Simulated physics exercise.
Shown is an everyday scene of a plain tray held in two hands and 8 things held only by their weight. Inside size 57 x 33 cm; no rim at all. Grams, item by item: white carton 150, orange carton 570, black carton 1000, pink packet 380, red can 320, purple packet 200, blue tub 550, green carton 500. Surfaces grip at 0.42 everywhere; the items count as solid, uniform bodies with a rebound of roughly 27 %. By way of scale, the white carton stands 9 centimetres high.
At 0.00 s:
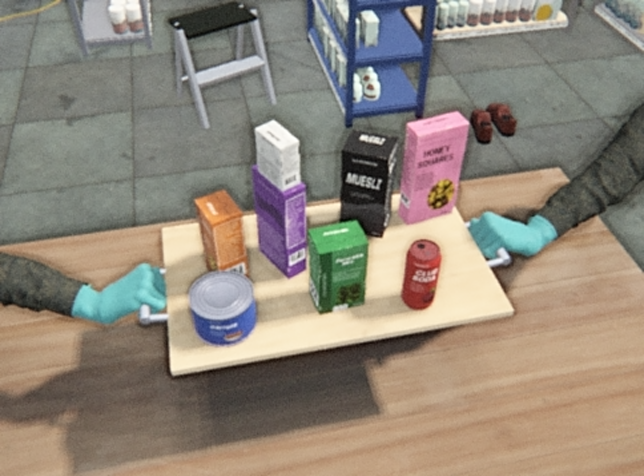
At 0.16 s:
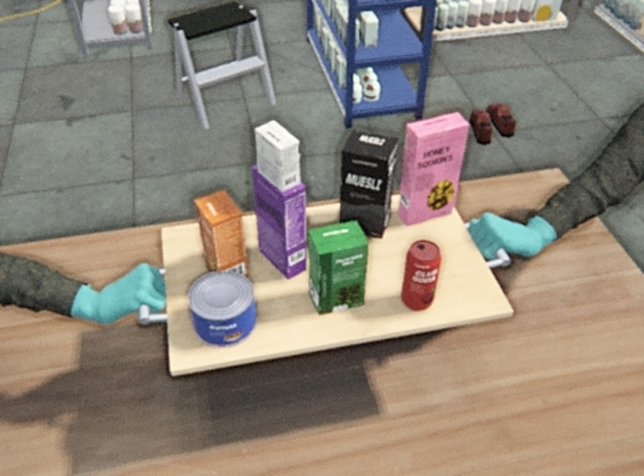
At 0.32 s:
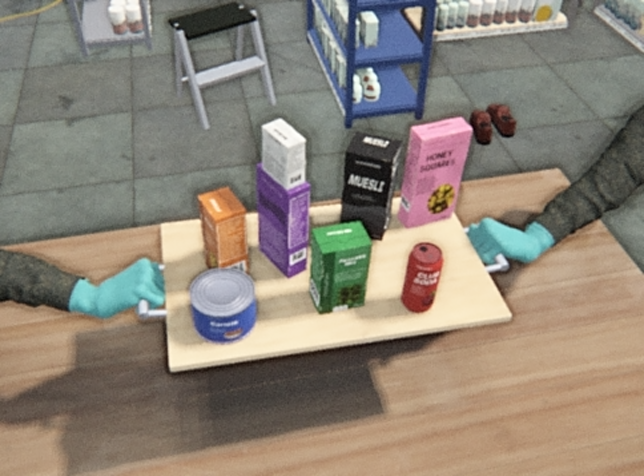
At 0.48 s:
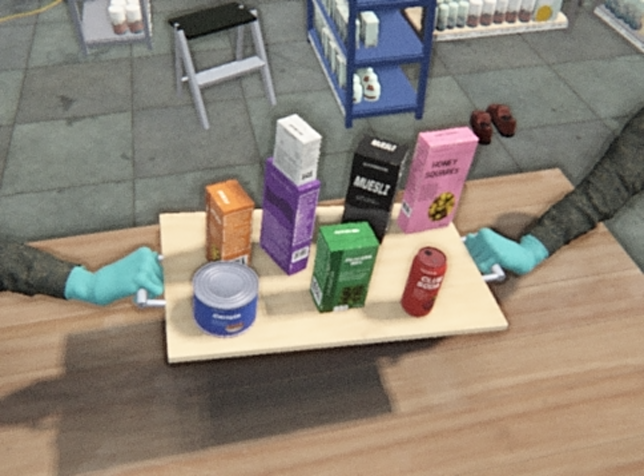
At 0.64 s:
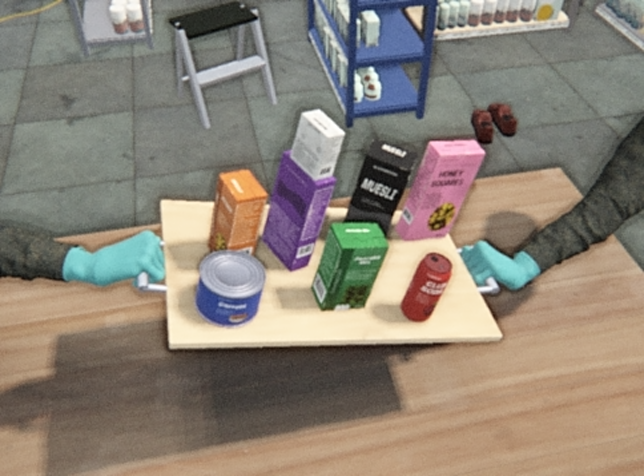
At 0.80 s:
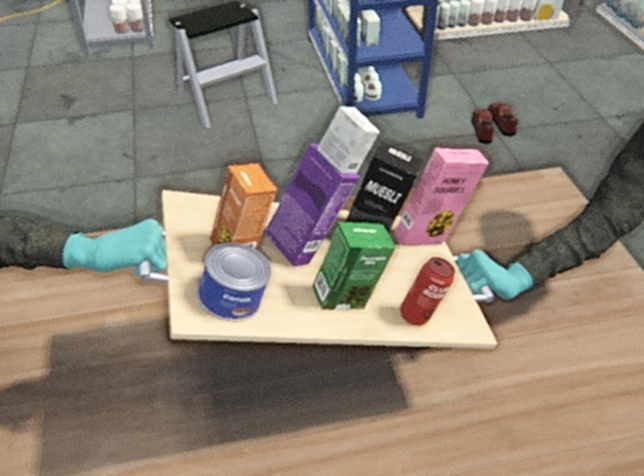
Two gloved hands holding a wooden board of cartons and cans level, then tilting it right edge down as the boxes lean rightward.
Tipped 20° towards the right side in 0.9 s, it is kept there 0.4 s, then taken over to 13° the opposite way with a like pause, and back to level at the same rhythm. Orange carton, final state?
It comes down.
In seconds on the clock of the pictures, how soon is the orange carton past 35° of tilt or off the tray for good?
Time: Approximately 1.3 s.
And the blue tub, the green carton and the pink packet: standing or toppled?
Outcome noted - the blue tub survives without falling, the green carton survives without falling, the pink packet ends up fallen.
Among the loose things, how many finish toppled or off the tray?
That makes 5.
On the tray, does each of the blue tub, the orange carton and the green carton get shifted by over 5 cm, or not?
Well, the blue tub remains where it was; the orange carton winds up somewhere else; and the green carton remains where it was.
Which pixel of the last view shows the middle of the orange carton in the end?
Rest point: Near (279, 255).
After 1.30 s, tilt 20°, right edge down; pink packet now off the tray; orange carton 30° off its base near (267, 210); purple packet 55° off its base.
After 1.60 s, tilt 17°, right edge down; white carton now off the tray; orange carton 67° off its base near (325, 224); purple packet on its side.
After 1.90 s, tray level; black carton now off the tray; orange carton on its side near (333, 225); purple packet on its side.
After 2.80 s, tilt 13°, left edge down; orange carton 74° off its base near (279, 253); purple packet on its side.
In the end (4.1 s), off the tray and tipped over, white carton, black carton and pink packet; toppled on the tray, orange carton and purple packet; the other 3 under 5 cm from the start. At the end, from the last picture's camera, orange carton near (278, 255).
